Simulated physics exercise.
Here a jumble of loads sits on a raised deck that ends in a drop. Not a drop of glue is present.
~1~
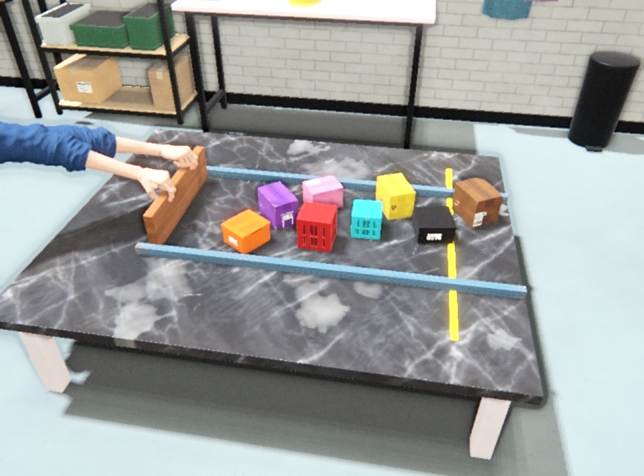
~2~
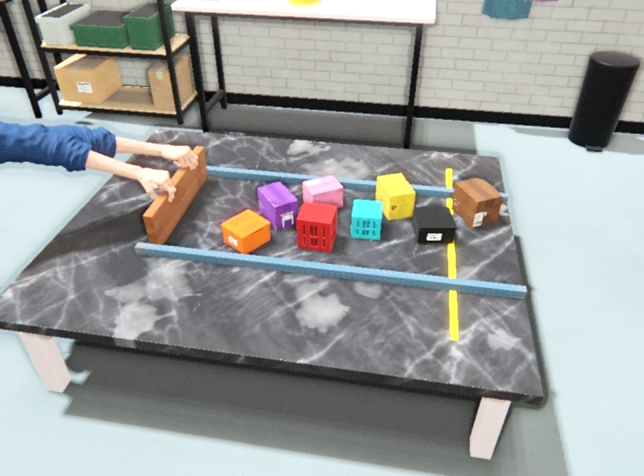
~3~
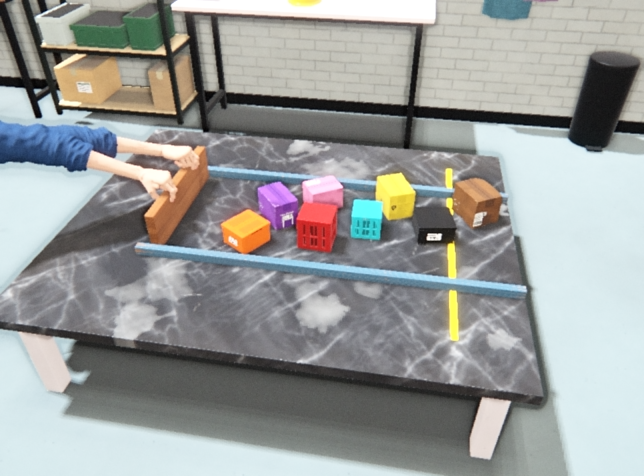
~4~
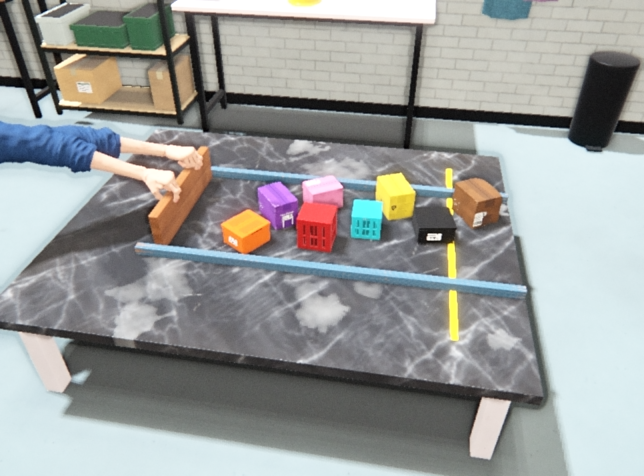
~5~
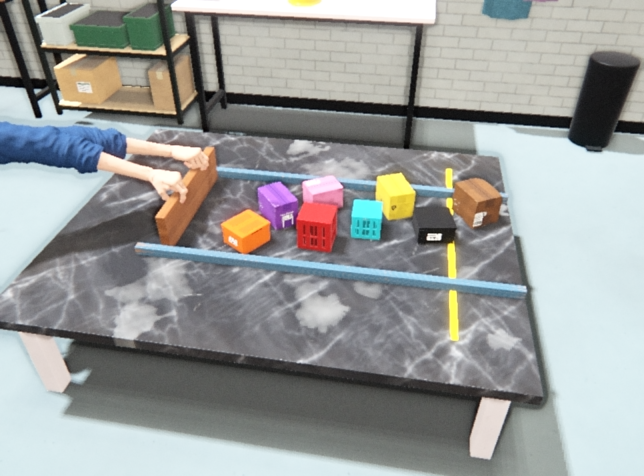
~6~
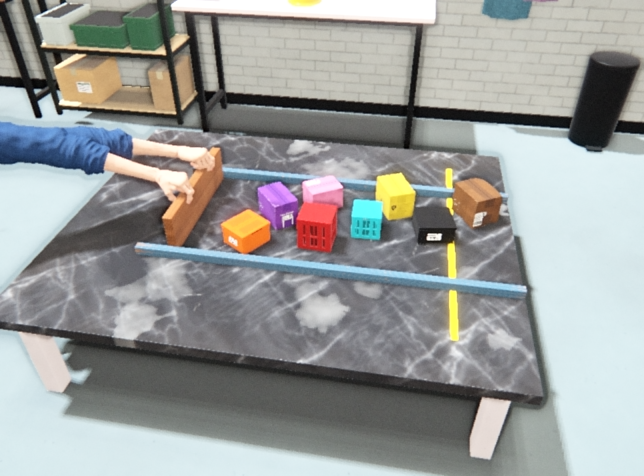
Hands sliding a wooden plank slowly rightward between blue rails on a dark marbled table, toward colourful boxes that stay still.
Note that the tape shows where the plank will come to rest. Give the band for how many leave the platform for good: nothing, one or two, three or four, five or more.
Band: One or two.
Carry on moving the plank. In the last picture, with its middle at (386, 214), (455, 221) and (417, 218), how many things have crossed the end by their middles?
In order: 0, 2, 0.
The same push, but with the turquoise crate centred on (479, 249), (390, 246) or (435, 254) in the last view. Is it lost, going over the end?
Place by place, it comes down; goes over; is lost.
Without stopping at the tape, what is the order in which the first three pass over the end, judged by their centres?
That would be the brown parcel, followed by the black tote and then the red crate.
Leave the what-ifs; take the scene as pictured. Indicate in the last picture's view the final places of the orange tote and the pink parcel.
Middles: Around (470, 255) and around (464, 200).
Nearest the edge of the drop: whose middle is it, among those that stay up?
Answer: The red crate.
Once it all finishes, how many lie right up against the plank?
The count comes out at 3.
A little later, none off yet; brown parcel at rest near (476, 203); black tote at rest near (433, 225); yellow box at rest near (395, 196).
When it is over, the number that fall off is one or two; down, black tote and brown parcel.
